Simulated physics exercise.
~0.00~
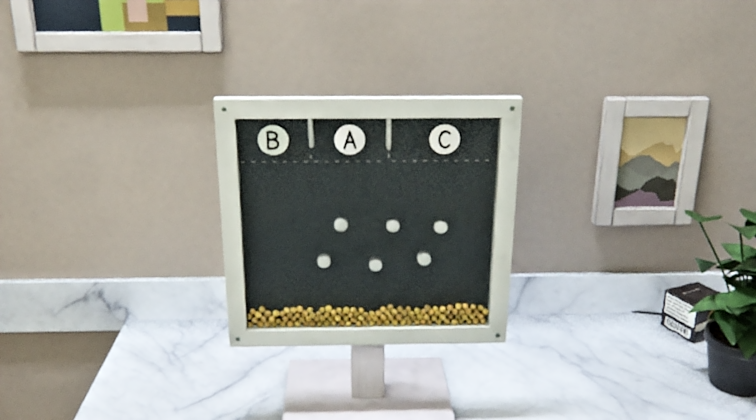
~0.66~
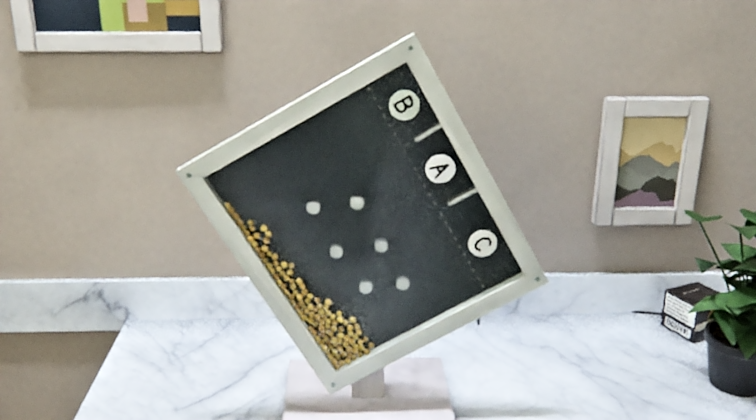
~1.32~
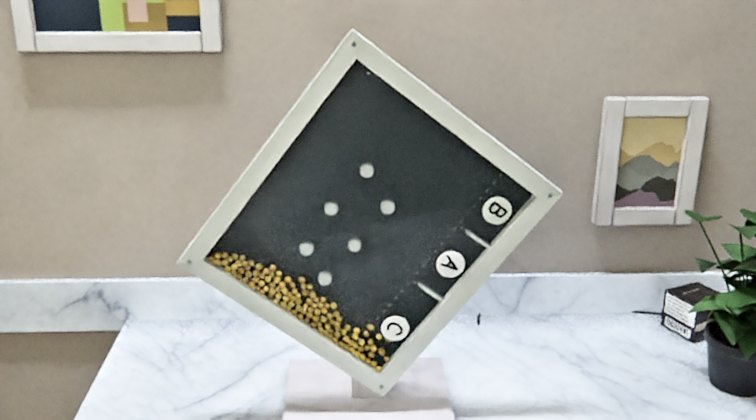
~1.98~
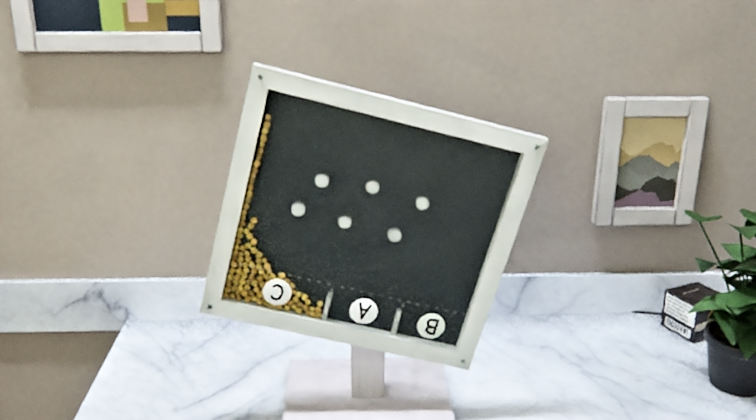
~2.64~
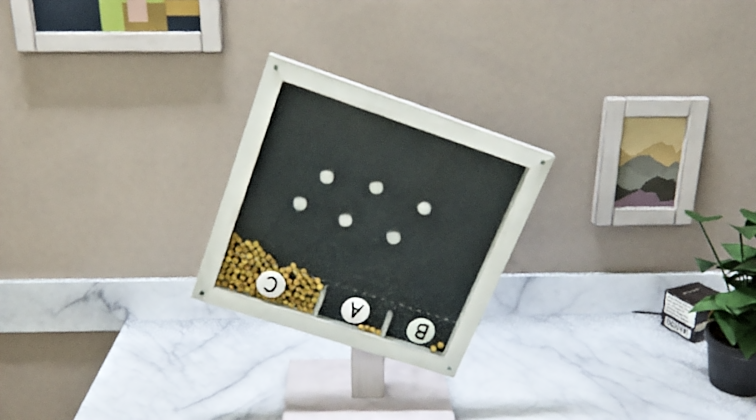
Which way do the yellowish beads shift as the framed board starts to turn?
They shift to the left, gathering along the lower left side of the tilted board.
Marble counter, a framed dark board turning clockwise until nearly upside down, yellowish beads sliding left and mostly filling pocket C.
